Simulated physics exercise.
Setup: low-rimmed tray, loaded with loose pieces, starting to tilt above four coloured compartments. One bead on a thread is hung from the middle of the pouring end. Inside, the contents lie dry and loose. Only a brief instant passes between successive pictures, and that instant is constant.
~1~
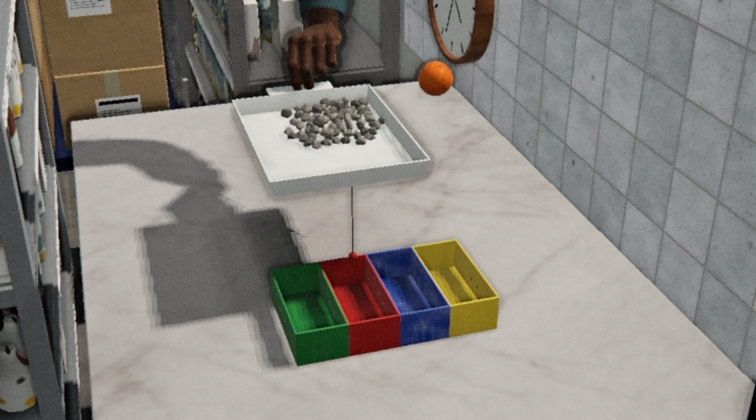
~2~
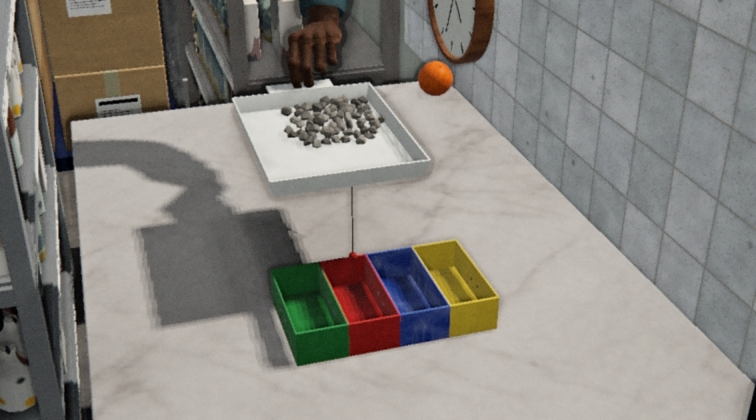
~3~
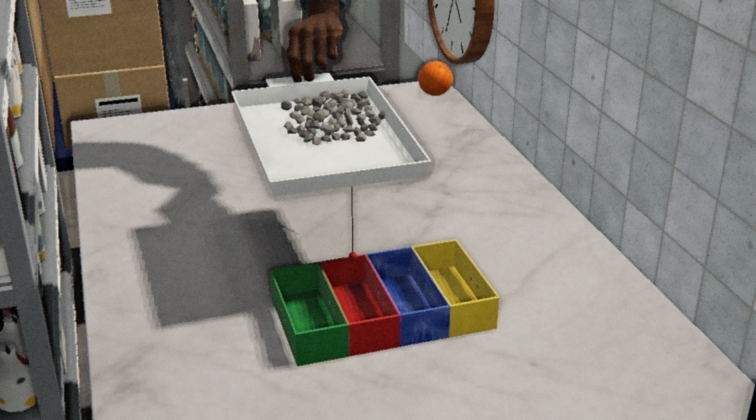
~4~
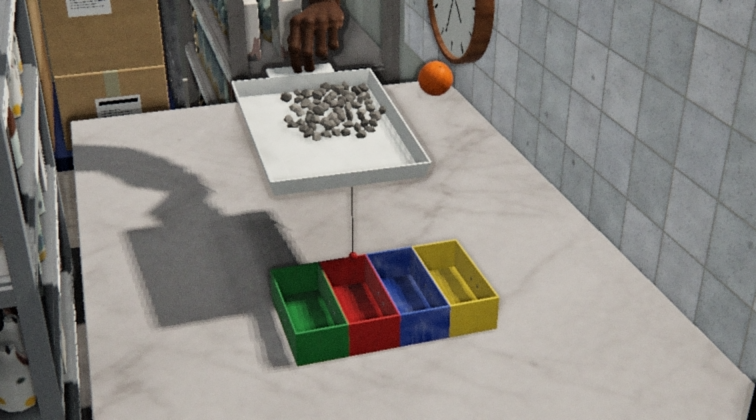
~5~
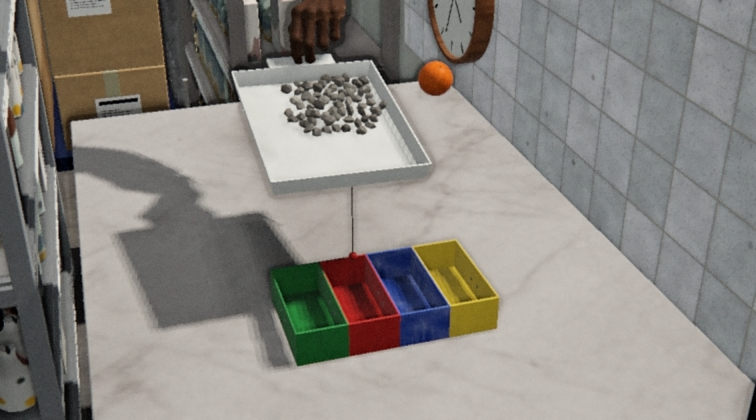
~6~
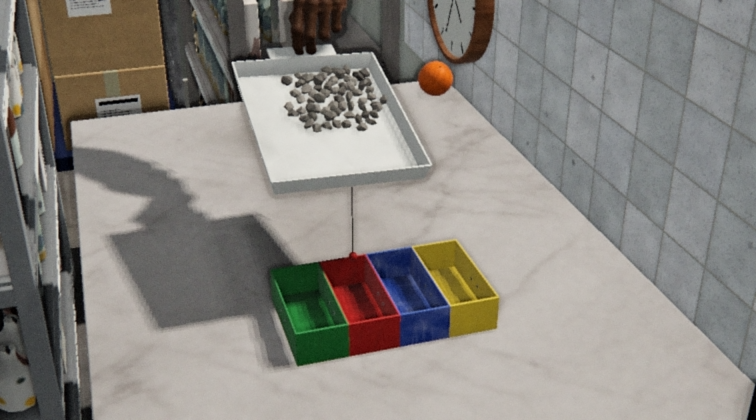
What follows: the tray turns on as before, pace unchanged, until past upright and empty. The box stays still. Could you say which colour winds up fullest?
The blue cell winds up fullest.
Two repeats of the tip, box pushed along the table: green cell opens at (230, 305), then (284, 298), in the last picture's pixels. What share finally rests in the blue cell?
About 10% on the first try and 50% on the second.
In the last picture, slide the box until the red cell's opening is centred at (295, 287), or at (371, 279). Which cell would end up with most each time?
So it's the yellow one for the first shift and the cell in blue for the second.
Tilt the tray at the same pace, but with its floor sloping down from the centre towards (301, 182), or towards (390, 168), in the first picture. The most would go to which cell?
Green, then the cell in yellow.
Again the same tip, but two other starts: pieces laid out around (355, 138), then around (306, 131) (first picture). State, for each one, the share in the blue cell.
It's 50 percent the first time and 40 percent the second.
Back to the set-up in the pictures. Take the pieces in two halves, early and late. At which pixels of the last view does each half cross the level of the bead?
(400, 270) for the early half, (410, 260) for the late half.
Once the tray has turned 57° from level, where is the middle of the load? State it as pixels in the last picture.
Close to (386, 165).
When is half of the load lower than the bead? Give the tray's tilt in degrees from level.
It has tipped about 105 degrees.
Shortly afterwards, tray tipped steeply; all but a few on the tray; only a few in the yellow cell; a little falling or outside the box.
Next, tray tipped right over; the bulk on the tray; a little in the blue cell; a little in the red cell; only a few in the yellow cell.
Some moments later, tray tipped past a quarter turn; near half in the blue cell; near a quarter in the red cell; near a quarter in the yellow cell; only a few falling or outside the box.
In the end, tray tipped past a quarter turn; near half in the blue cell; near a quarter in the red cell; near a quarter in the yellow cell; none at all in the green cell; only a few outside the box.
